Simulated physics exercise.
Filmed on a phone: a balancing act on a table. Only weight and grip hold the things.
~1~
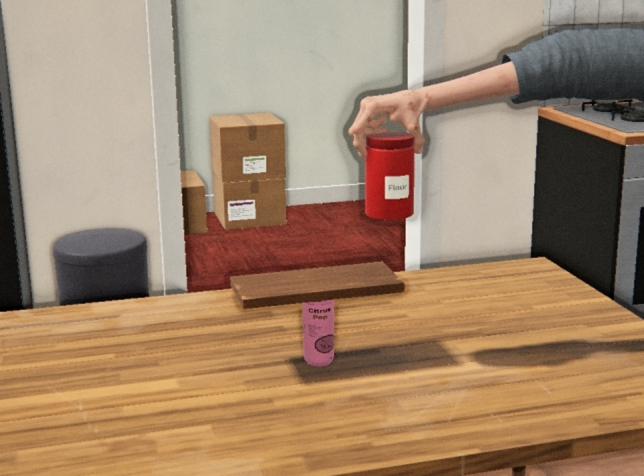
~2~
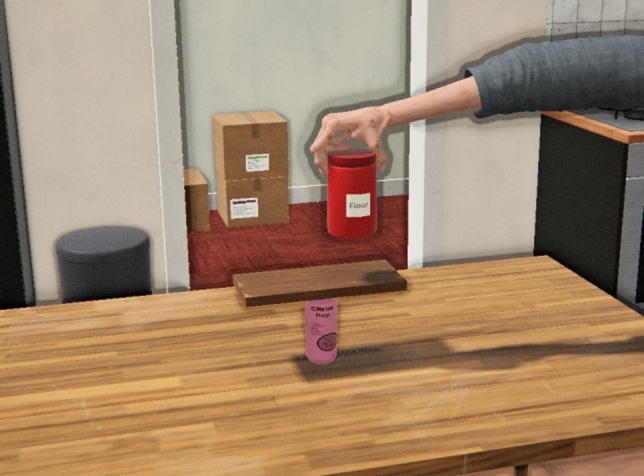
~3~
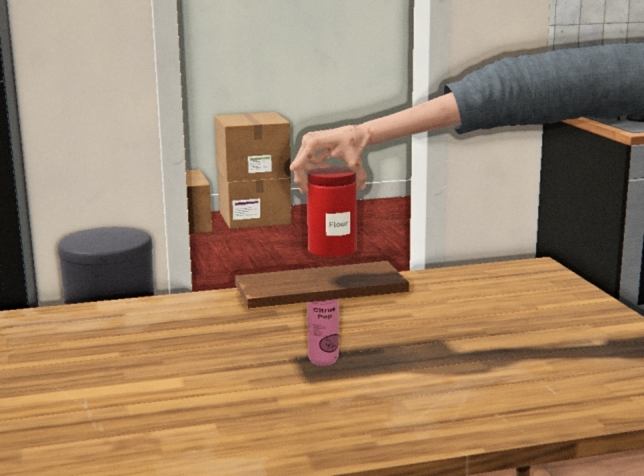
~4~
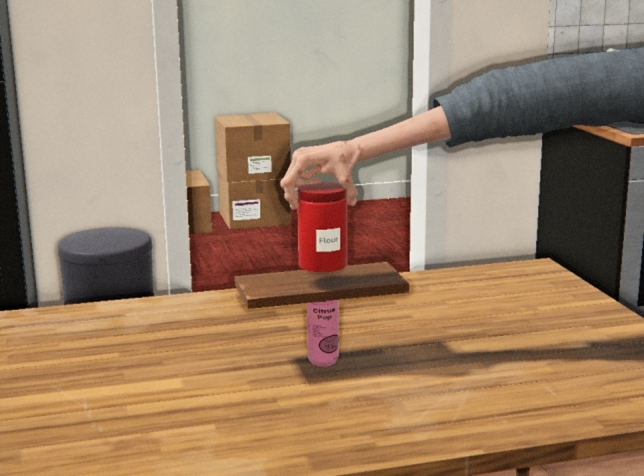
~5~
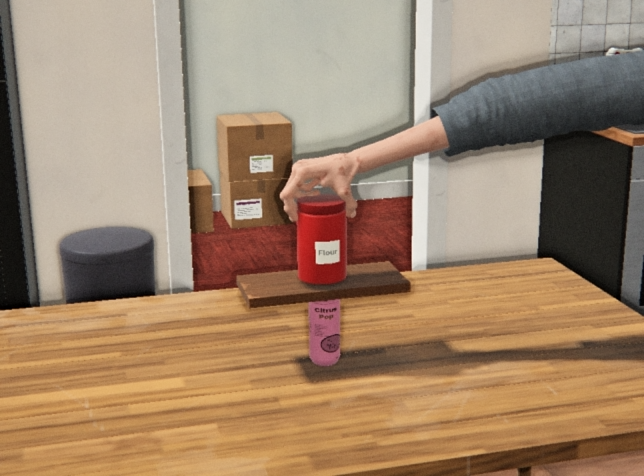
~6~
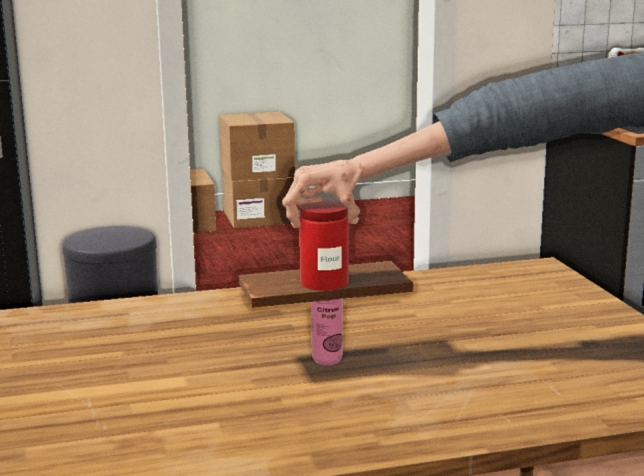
At the start, a hand holds a red flour jar in the air, above and to the right of a wooden board balanced on a pink can on a table. The hand moves the jar left and lowers it over the board. It then sets the jar on the board, fingers still gripping the top.
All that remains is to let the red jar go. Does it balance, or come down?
In the end the stack holds.
Then, 0.20 s after the last picture, nothing has stirred.
Then, 0.40 s after the last picture, red jar resting near (324, 245).
At rest, all 3 in place. Seen from the same camera at the end, red jar near (324, 245). The stack stays up.
